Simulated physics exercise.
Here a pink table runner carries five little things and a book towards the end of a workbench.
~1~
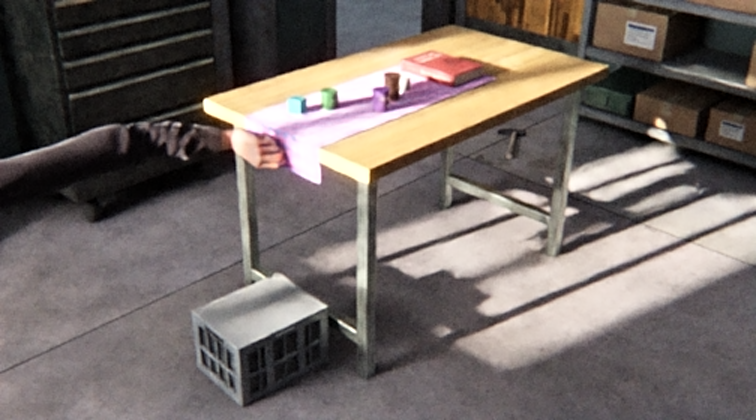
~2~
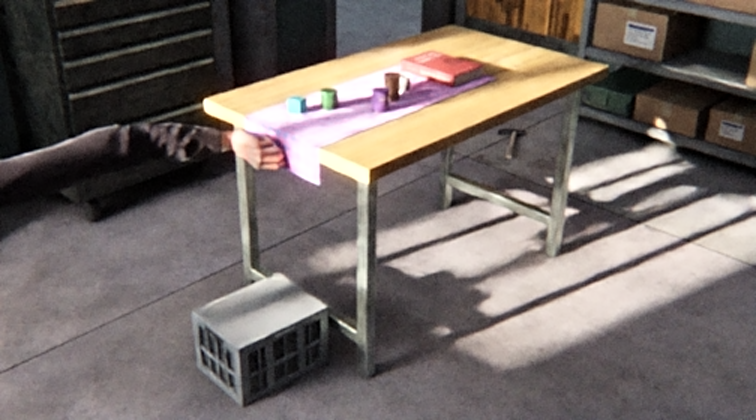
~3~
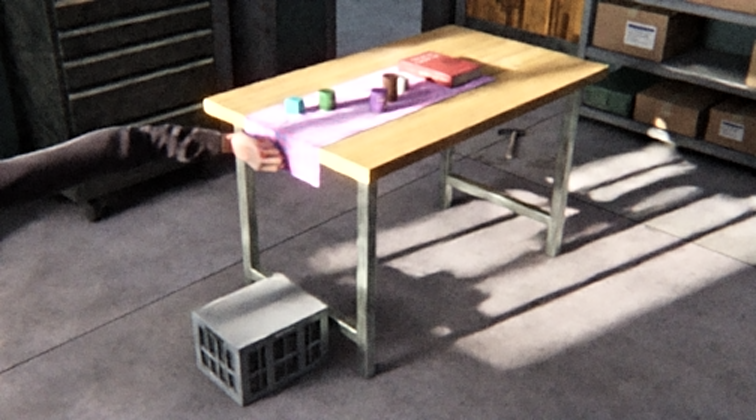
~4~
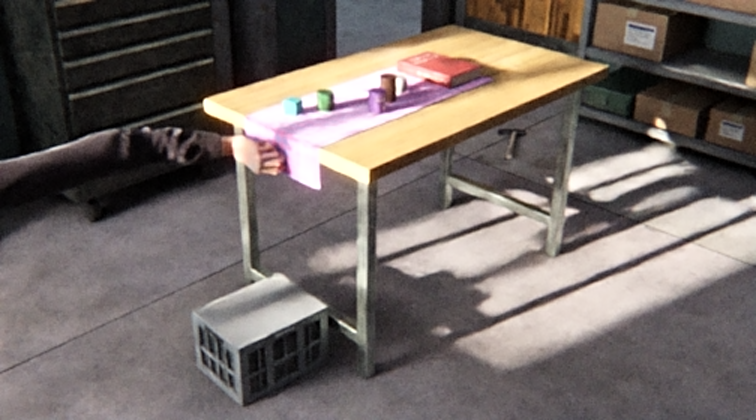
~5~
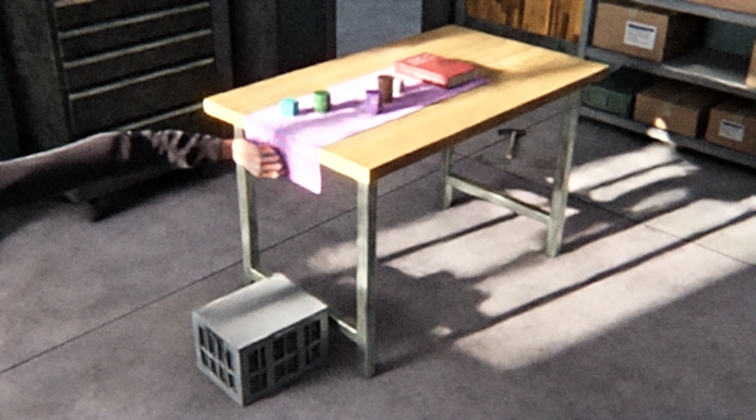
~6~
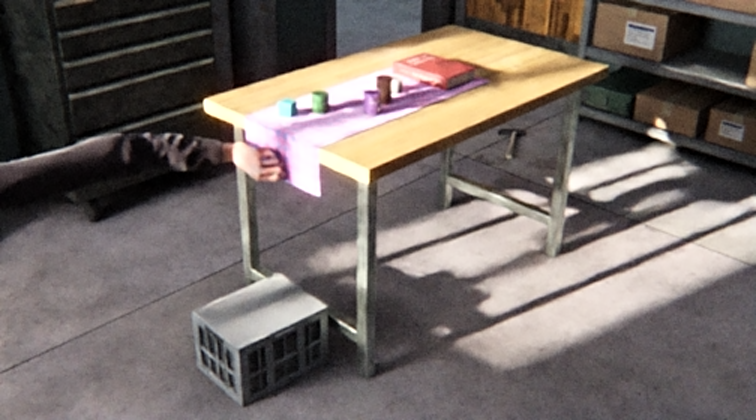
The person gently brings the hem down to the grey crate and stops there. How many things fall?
Count: Four.
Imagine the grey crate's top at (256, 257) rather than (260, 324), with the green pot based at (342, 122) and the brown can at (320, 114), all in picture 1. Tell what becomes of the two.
The green pot is lost; the brown can is lost.
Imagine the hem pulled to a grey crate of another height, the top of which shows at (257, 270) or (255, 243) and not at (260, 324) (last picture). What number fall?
2 and 1.
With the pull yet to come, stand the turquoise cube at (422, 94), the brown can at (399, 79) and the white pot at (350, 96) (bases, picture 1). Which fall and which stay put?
The turquoise cube ends up on top still, the brown can ends up on top still, the white pot ends up off the top.
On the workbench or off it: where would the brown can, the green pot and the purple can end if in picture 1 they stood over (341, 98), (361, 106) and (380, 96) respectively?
Result - brown can lost; green pot lost; purple can lost.
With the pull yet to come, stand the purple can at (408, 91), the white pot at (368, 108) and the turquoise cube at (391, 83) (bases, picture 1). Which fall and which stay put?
The purple can does not fall, the white pot tumbles off, the turquoise cube holds on.
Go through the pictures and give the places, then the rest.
Hem (320, 183); turquoise cube (297, 98); green pot (329, 90); purple can (381, 89); brown can (392, 74); white pot (402, 75); top of the crate (260, 324), in the first frame.
Hem (319, 184); turquoise cube (297, 98), in the second frame.
Hem (318, 187); green pot (327, 91), in the third frame.
Hem (320, 189); purple can (377, 90); top of the crate (260, 324), in the fourth frame.
Hem (319, 193); brown can (386, 77), in the fifth frame.
Hem (320, 196); turquoise cube (288, 101); green pot (320, 93); purple can (372, 92); brown can (384, 77); white pot (394, 78), in the sixth frame.
Soon after, hem near (283, 246); turquoise cube and green pot gone.
Then, hem near (283, 287); turquoise cube, green pot and purple can gone.
At rest, hem on the crate; turquoise cube, green pot, purple can and brown can gone. It carries off four.
